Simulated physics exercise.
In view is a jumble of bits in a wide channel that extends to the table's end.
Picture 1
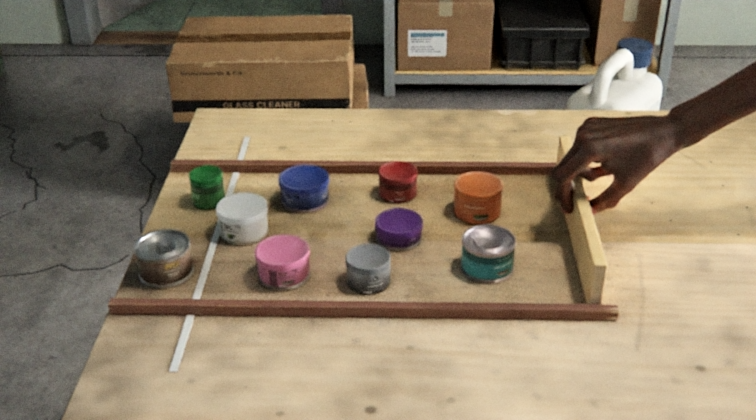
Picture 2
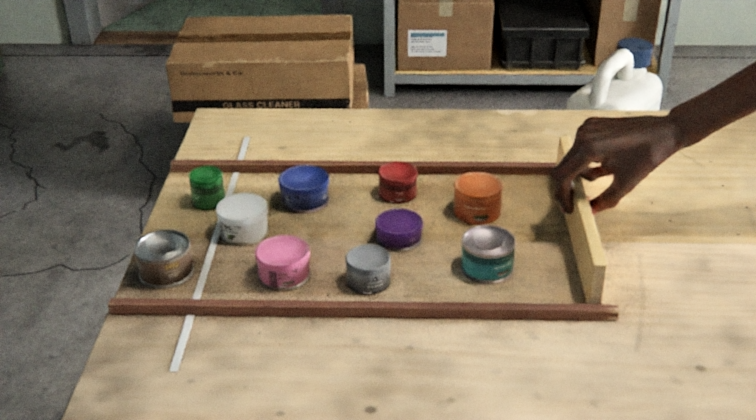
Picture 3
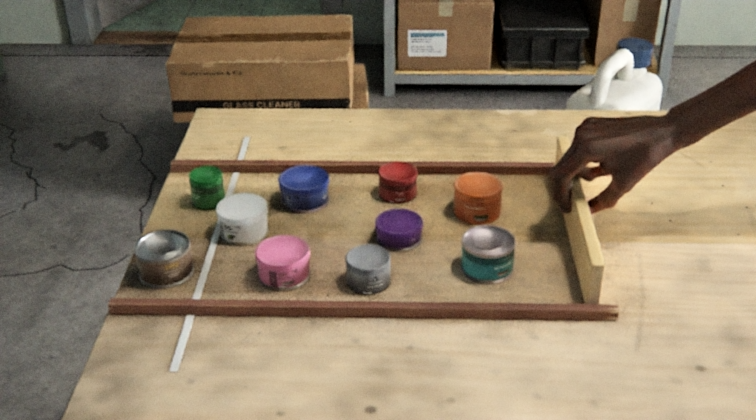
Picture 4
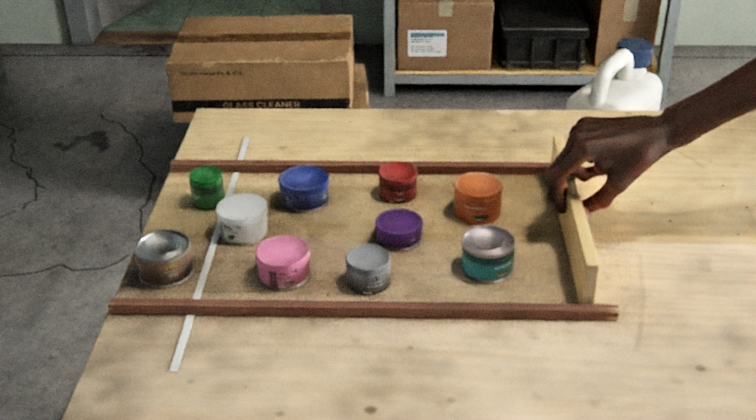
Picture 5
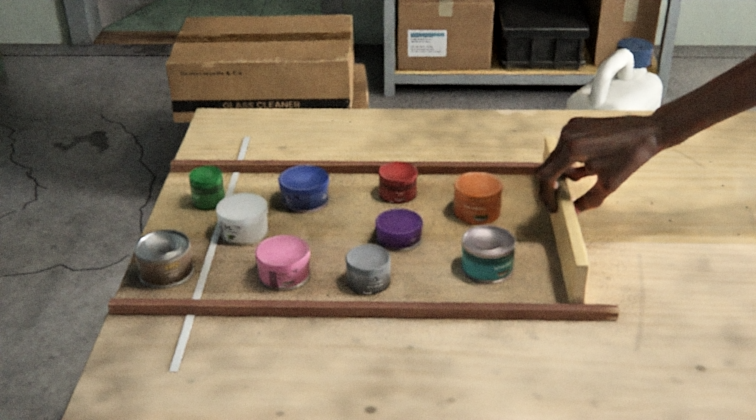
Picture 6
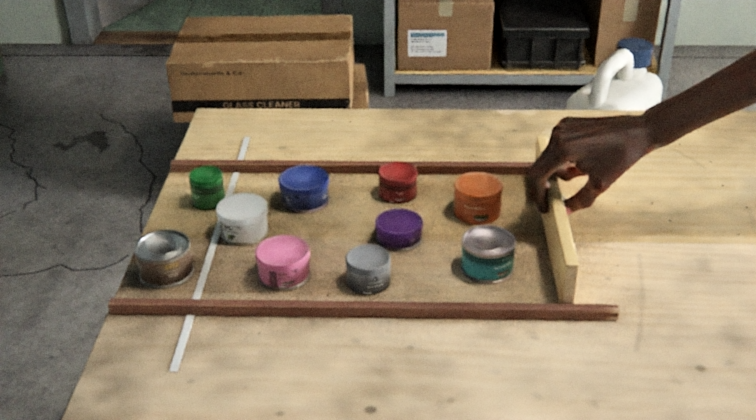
A hand slides a wooden board slightly left toward colourful tubs and tins, which stay still.
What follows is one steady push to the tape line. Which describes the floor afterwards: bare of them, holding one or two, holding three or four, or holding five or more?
Going by the pictures, one or two pieces get pushed right off.
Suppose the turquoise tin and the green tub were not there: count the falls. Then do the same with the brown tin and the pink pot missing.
1, then 1.
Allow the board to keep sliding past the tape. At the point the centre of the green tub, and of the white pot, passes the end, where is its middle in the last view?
The middle is at (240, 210) when it's the green tub, and at (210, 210) when it's the white pot.
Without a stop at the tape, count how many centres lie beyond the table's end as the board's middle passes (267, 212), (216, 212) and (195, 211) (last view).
0; 2; 5.
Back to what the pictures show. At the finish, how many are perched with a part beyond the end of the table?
The count is 3.
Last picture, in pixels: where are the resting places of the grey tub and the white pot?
Around (175, 282), then around (150, 214).
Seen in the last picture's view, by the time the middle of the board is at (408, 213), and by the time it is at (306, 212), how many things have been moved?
The number moved is 5 and then 8.
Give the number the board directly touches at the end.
It's touching 5 at the end.
Early on, none off yet; brown tin at rest near (164, 259); green tub at rest near (207, 188); white pot at rest near (243, 219).
Finally, the number that fall off is one or two; lost, green tub and brown tin.
